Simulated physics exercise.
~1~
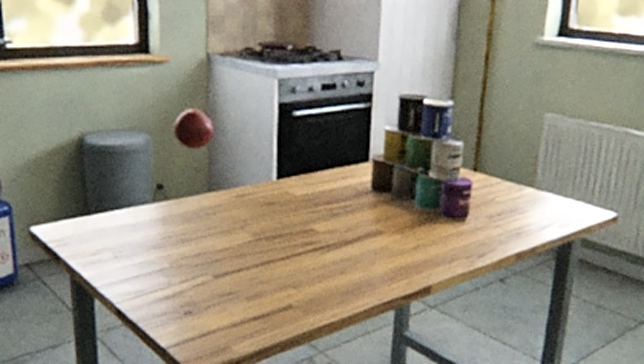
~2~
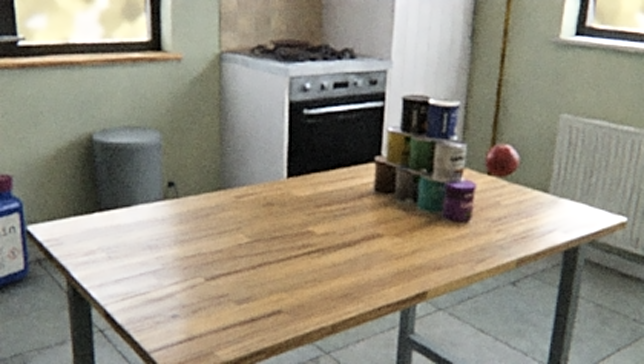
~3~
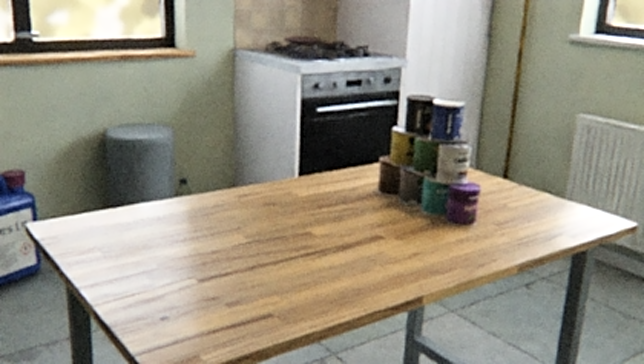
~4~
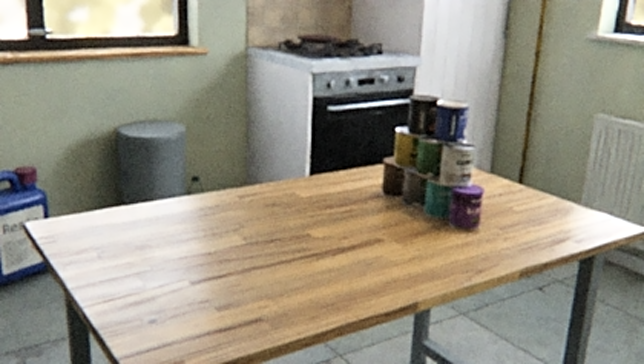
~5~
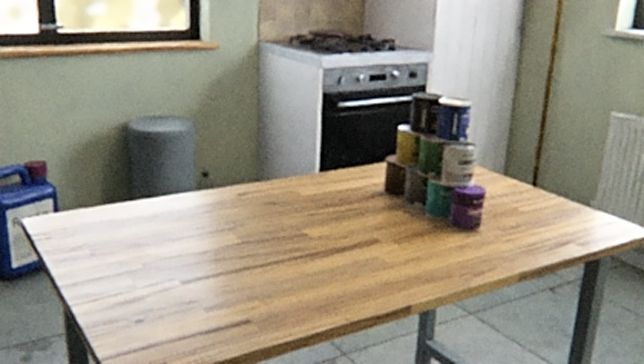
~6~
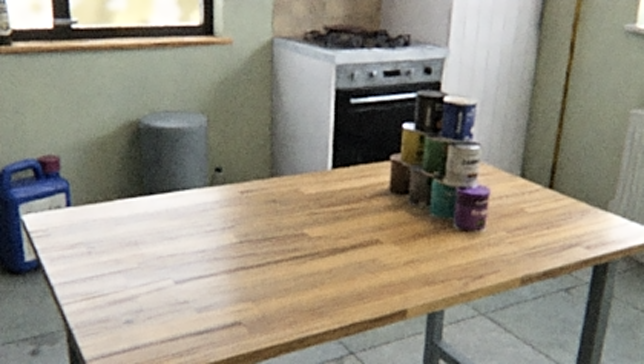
At the start, a red ball is in the air to the left of a stack of colourful tins standing on a wooden table in a kitchen, with an oven behind. The ball flies to the right and is next seen just beyond the right side of the stack, looking smaller. It then drops out of view, while the tins stay where they are. The view keeps drifting slightly sideways around the table, bringing more of a blue container into sight at the left. At the end, the stack is still upright and intact, with the purple tin at its lower right corner.
